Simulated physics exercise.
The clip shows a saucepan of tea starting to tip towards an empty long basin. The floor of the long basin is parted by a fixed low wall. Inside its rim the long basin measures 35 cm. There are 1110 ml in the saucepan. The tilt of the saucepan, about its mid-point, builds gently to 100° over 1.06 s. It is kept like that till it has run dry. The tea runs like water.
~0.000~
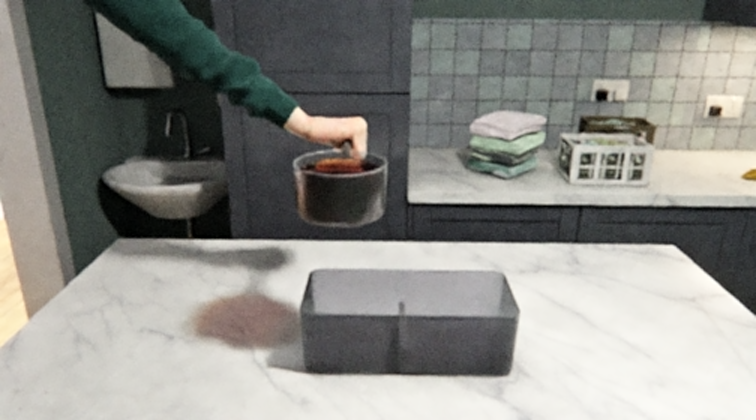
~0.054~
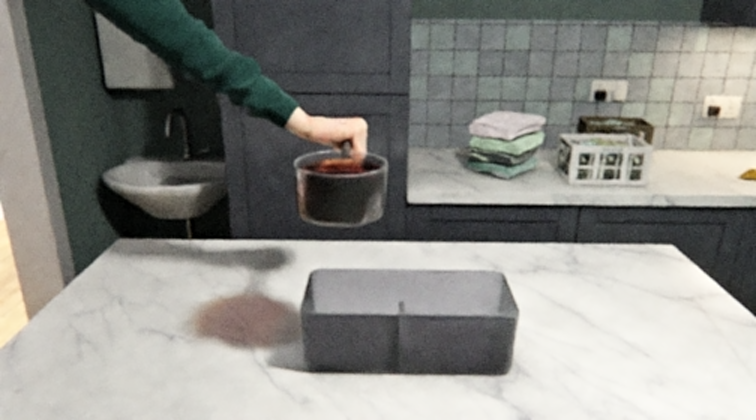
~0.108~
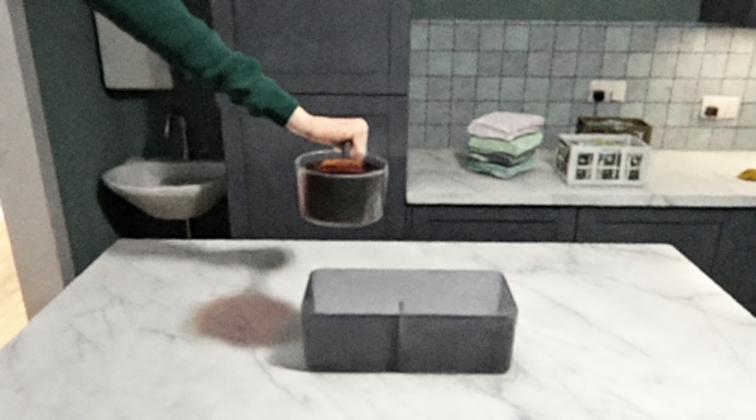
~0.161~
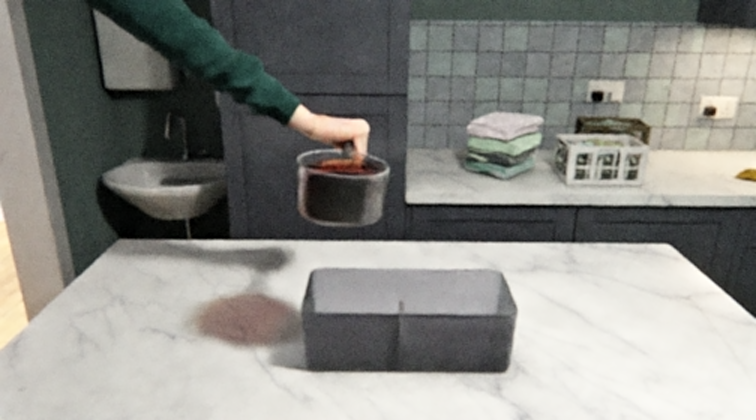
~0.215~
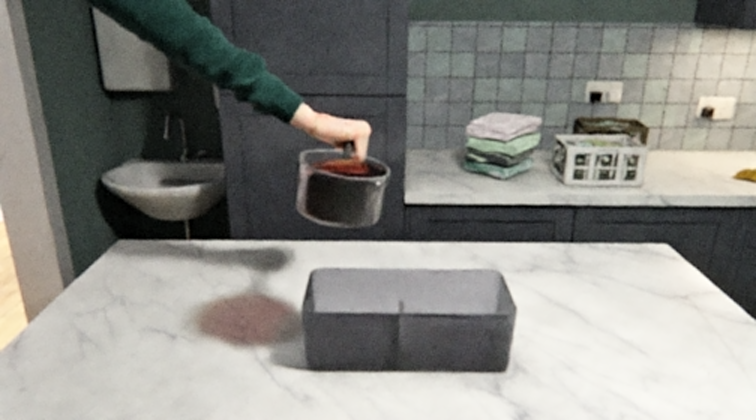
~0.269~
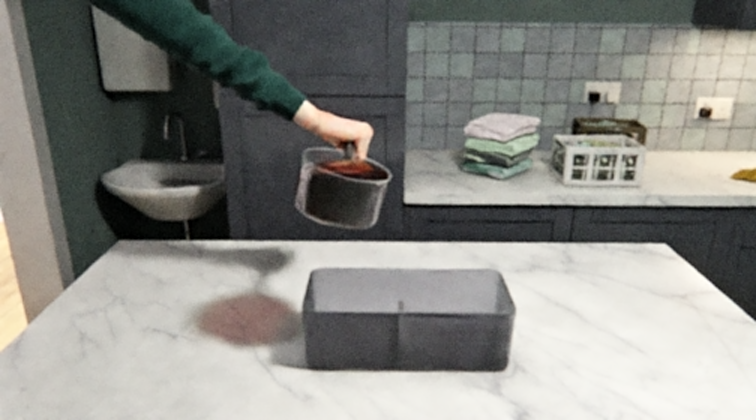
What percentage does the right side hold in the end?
About 88 per cent.
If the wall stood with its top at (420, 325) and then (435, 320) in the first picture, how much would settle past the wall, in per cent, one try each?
First 70, then 50 per cent.
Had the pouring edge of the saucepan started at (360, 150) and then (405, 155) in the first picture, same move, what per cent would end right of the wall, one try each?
In turn about 65 and 95 per cent.
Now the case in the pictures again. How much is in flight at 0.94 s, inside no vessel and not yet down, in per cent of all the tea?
About 16 per cent.
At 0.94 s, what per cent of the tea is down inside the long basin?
Some 72 per cent.
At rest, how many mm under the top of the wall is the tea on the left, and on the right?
Some 44 mm on the left and 12 mm on the right.
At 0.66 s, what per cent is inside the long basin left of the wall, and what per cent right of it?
Left about 0, right about 10.
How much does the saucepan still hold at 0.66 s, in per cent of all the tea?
About 58 per cent.
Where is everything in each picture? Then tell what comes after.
In the first frame, tilt 0°; pouring edge (386, 164); surface from (297, 169) to (385, 170); the long basin's rim runs from (306, 291) to (512, 293); the wall's top is at (403, 324).
In the second frame, tilt 1°; pouring edge (386, 165); surface from (297, 169) to (385, 170).
In the third frame, tilt 3°; pouring edge (387, 166); surface from (298, 169) to (386, 171).
In the fourth frame, tilt 6°; pouring edge (388, 169); surface from (299, 169) to (386, 171).
In the fifth frame, tilt 10°; pouring edge (389, 173); surface from (301, 170) to (387, 172).
In the sixth frame, tilt 15°; pouring edge (390, 177); surface from (301, 171) to (389, 173).
Then, 0.66 s in, the tilt is 68° and 57 per cent is still to pour, 0 is left of the wall and 10 right of it.
Then, 0.94 s in, the tilt is 97° and 13 per cent is still to pour, 2 is left of the wall and 69 right of it.
Then, 1.24 s in, the tilt is 100° and 2 per cent is still to pour, 8 is left of the wall and 87 right of it.
Then, 1.56 s in, the tilt is 100° and 0 per cent is still to pour, 10 is left of the wall and 88 right of it.
Finally, 11 per cent lies left of the wall, 88 right of it and 1 outside.
